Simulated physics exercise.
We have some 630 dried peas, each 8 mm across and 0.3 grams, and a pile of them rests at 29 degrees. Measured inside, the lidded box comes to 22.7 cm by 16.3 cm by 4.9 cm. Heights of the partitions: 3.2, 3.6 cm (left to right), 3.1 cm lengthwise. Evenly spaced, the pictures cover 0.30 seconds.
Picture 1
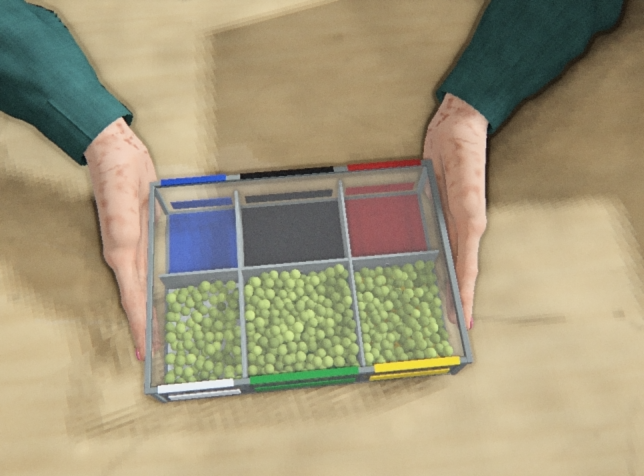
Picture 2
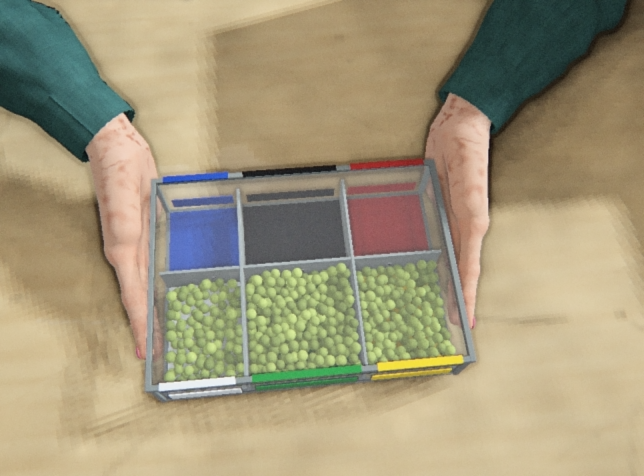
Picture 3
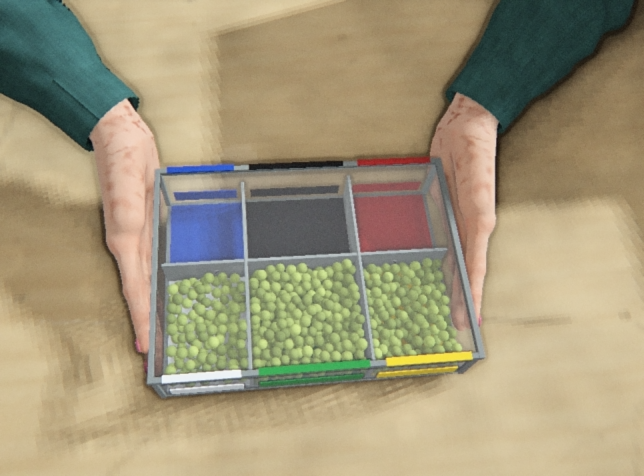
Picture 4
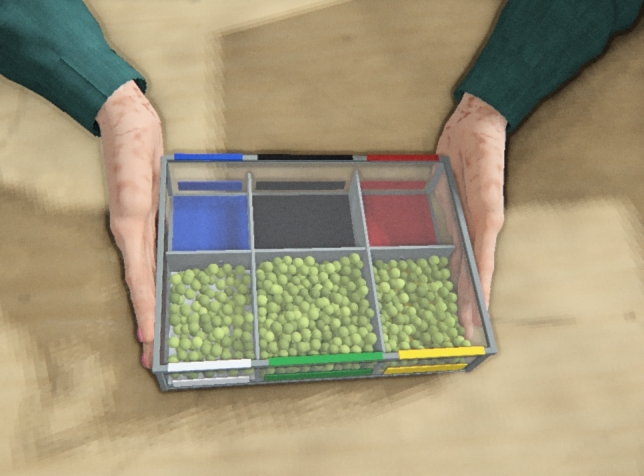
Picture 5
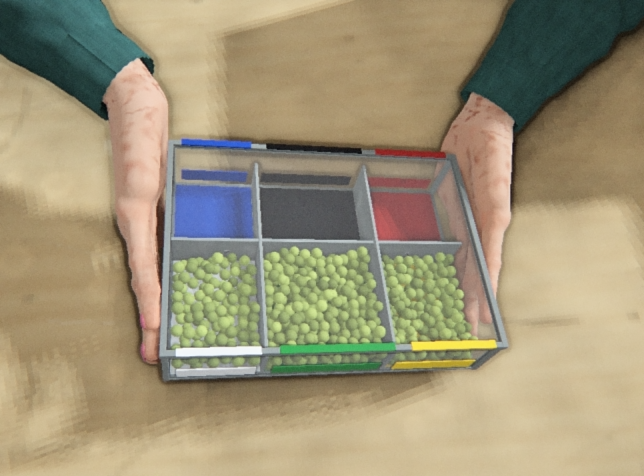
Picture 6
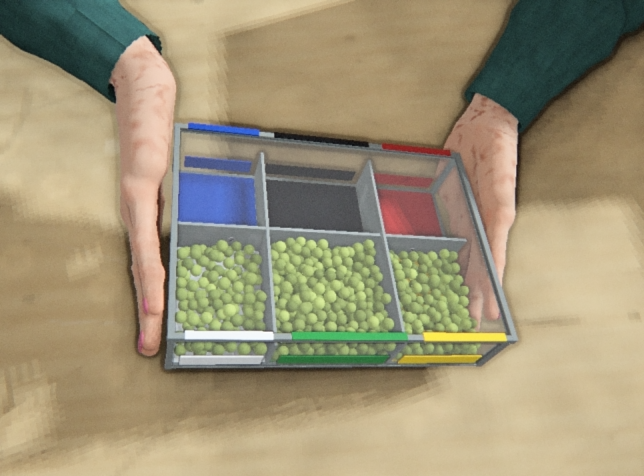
Two hands tilting a clear divided box, its far side lowering gradually, with green peas resting in the three near compartments.
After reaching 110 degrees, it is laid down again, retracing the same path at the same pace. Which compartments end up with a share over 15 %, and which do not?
Red over, blue not over, green over, yellow over, white not over, black not over.
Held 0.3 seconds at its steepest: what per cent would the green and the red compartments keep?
Green keeps 25% and red keeps 30%.
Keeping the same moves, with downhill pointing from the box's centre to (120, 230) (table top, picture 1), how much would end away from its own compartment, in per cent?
Around 30 percent of them.
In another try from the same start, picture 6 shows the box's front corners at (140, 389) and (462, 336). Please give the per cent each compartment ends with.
It comes out as red at 0 percent, blue at 10 percent, green at 35 percent, yellow at 20 percent, white at 35 percent and black at 0 percent.
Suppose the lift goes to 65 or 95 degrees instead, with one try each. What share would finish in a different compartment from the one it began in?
Roughly 10 percent, then roughly 30 percent.
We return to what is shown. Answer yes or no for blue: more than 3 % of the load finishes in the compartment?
Blue: It does not.
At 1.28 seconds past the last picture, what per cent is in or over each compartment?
Red 20, blue 0, green 35, yellow 30, white 10, black 5.
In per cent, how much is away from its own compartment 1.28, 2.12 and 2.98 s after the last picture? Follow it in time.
Sequence: 30 / 35 / 35.
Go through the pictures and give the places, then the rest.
In the first frame, box tilt 0 degrees, front corners at (151, 388) and (466, 358); green 50 %, yellow 30 %, white 20 %.
In the second frame, box tilt 1 degrees, front corners at (151, 386) and (469, 357).
In the third frame, box tilt 5 degrees, front corners at (154, 378) and (478, 353), lowest corner right back.
In the fourth frame, box tilt 9 degrees, front corners at (159, 366) and (489, 349), lowest corner right back.
In the fifth frame, box tilt 14 degrees, front corners at (166, 351) and (500, 343), lowest corner right back.
In the sixth frame, box tilt 19 degrees, front corners at (174, 334) and (510, 337), lowest corner right back; green 50 %, yellow 30 %, white 20 %.
Then, 1.28 s after the last picture, tilt 110 degrees; red 20 %, green 35 %, yellow 30 %, white 10 %, black 5 %.
Then, 2.12 s after the last picture, tilt 49 degrees; red 25 %, green 30 %, yellow 30 %, white 10 %, black 5 %.
Then, 2.98 s after the last picture, tilt 0 degrees; red 25 %, green 30 %, yellow 30 %, white 10 %, black 5 %.
In the end, red 25 %, blue 0 %, green 30 %, yellow 30 %, white 10 %, black 5 %.
